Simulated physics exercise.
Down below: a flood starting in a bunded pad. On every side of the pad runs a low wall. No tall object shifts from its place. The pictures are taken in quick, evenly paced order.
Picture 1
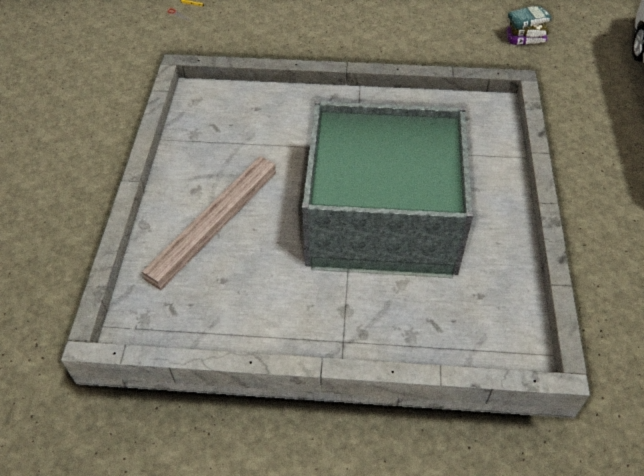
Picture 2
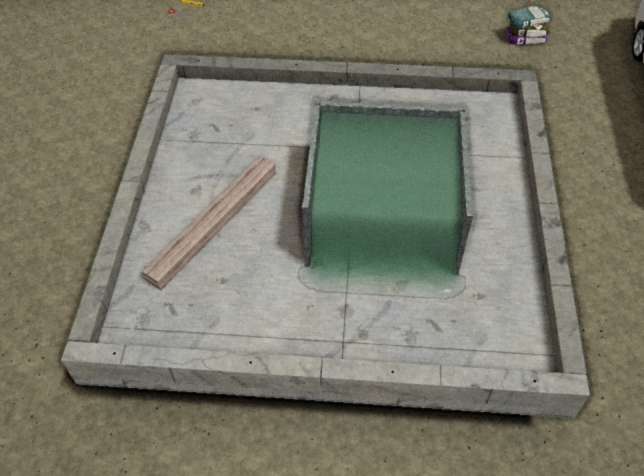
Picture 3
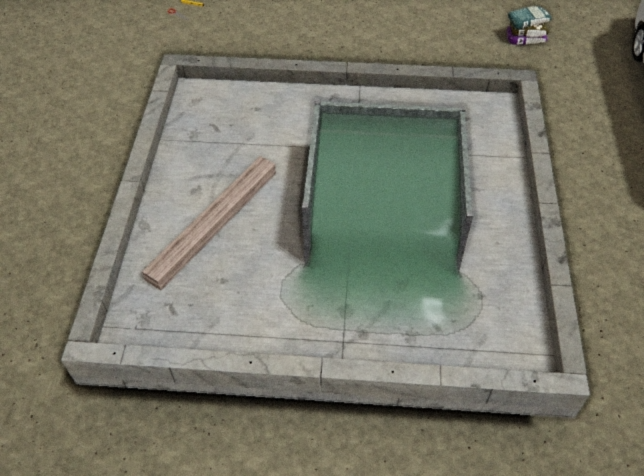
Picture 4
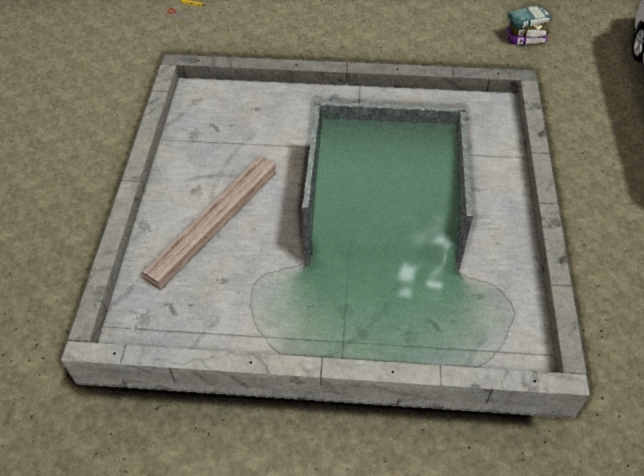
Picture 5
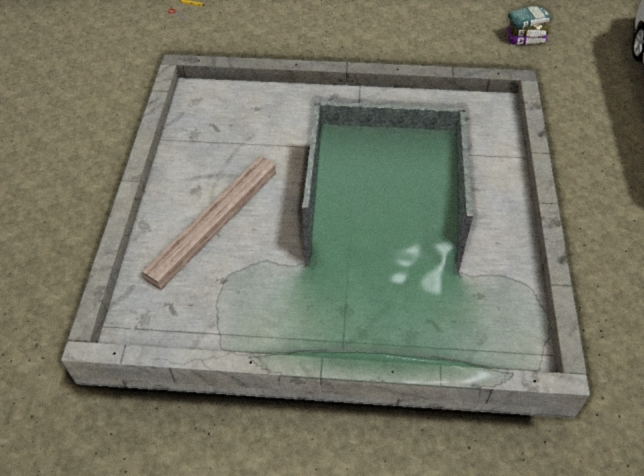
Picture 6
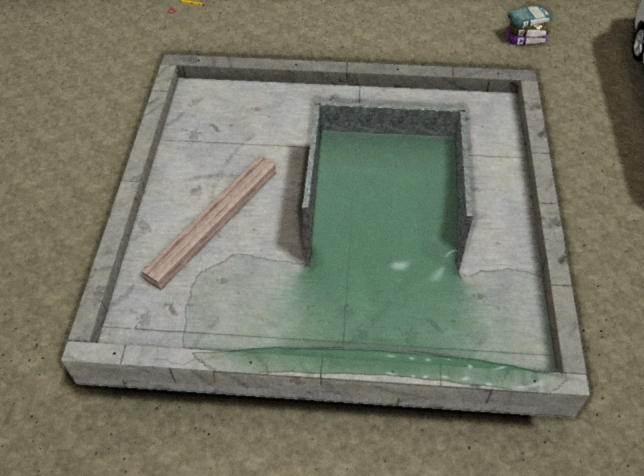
Green water pouring from the open near side of a walled tank, spreading across a concrete pad and reaching its low front wall.
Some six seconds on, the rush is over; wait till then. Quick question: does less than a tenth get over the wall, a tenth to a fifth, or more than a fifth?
More than a fifth gets over.
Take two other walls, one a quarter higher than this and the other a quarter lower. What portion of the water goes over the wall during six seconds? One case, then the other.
In the first case about 22 in a hundred, in the second about 46 in a hundred.
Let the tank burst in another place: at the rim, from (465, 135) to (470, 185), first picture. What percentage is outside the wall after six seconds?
My estimate is 26 percent.
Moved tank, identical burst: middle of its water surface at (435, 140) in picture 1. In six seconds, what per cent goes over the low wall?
Near 32 in a hundred, I reckon.
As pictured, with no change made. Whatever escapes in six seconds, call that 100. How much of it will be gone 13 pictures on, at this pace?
Near 95 in a hundred.
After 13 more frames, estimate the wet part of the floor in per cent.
Share estimate: About 55 per cent.
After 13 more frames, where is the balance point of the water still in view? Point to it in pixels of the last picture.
Near pixel (347, 286).
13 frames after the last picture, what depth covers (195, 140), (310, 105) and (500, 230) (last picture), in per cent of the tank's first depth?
First 2, next 0, last 4 in a hundred.
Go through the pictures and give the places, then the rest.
The first frame shows still water in the open tank at (388, 160).
In the second frame, the front is at (461, 279), out from the gap at (383, 246).
In the third frame, the front is at (468, 314), out from the gap at (383, 250).
In the fourth frame, the front is at (496, 339), out from the gap at (383, 253).
In the fifth frame, water pours out at (382, 254) and has run to a hidden place.
In the sixth frame, the front is at a hidden place, out from the gap at (382, 255).
A moment on, water covers 25 % of the floor; the low wall has let 10 % over.
Next, water covers 30 % of the floor; the low wall has let 19 % over.
Then, water covers 50 % of the floor; the low wall has let 34 % over.
Later, water covers 70 % of the floor; the low wall has let 36 % over.
In the end, water covers 75 % of the floor; the low wall has let 36 % over.
